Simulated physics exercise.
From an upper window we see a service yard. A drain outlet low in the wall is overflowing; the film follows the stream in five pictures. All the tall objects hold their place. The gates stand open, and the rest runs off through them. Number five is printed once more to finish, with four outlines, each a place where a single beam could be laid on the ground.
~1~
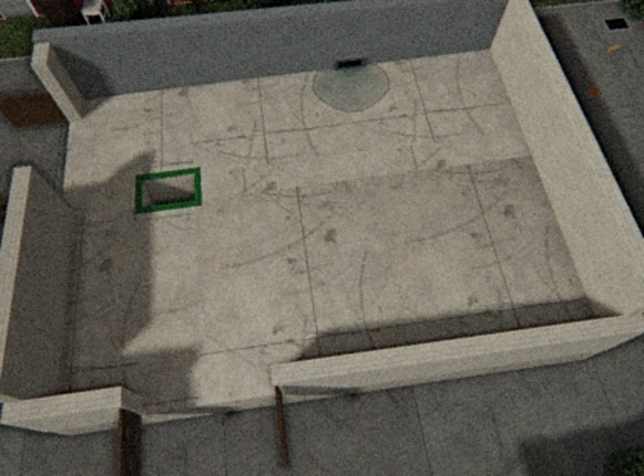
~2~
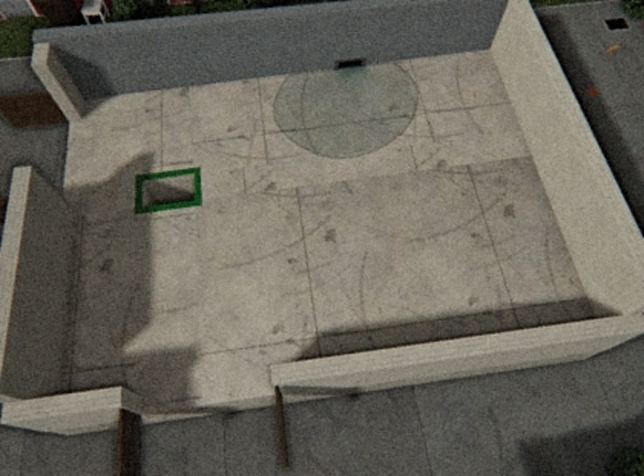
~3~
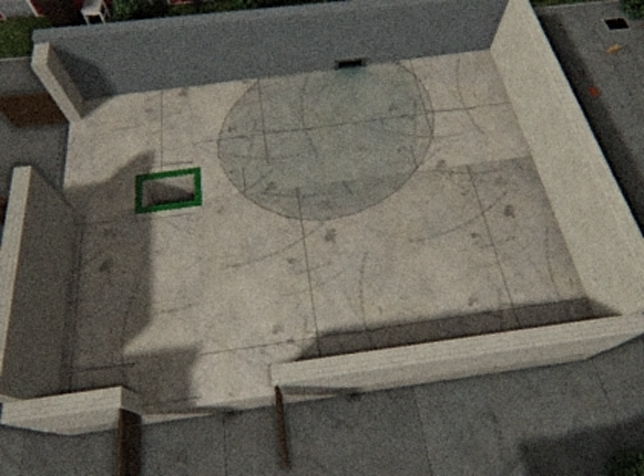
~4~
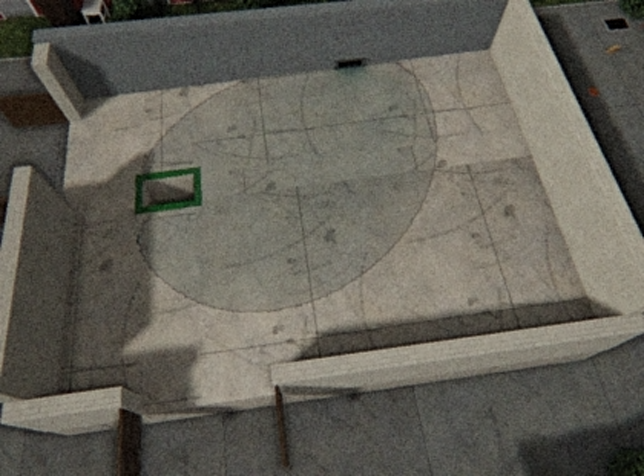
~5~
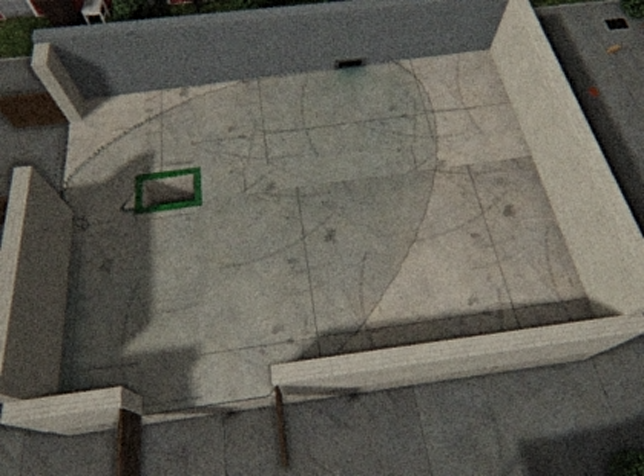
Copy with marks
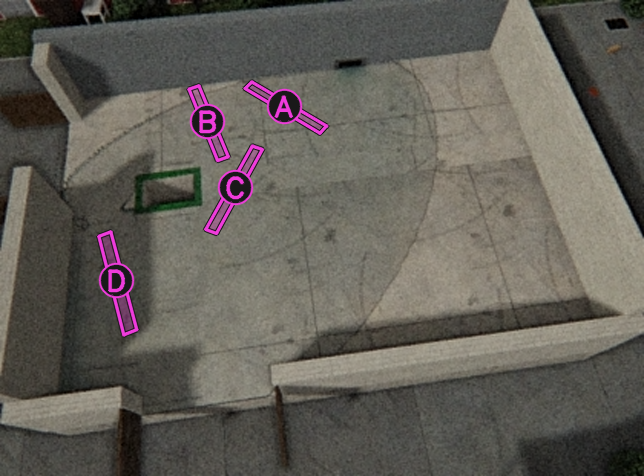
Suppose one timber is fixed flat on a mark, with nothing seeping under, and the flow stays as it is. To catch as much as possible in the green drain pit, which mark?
Go for D.
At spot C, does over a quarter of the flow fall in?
No.
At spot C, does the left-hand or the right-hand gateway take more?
More leaves on the right.
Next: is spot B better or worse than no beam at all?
Worse.
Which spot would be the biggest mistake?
A it is.
In magenta, A from (248, 85) to (323, 129); B from (193, 87) to (222, 158); C from (211, 231) to (257, 147); D from (104, 234) to (130, 332).
If A is chosen, about 6 % of the stream goes into the green drain pit, about 94 % out by the gates.
If B is chosen, about 14 % of the stream goes into the green drain pit, about 86 % out by the gates.
If C is chosen, about 15 % of the stream goes into the green drain pit, about 85 % out by the gates.
If D is chosen, about 22 % of the stream goes into the green drain pit, about 78 % out by the gates.
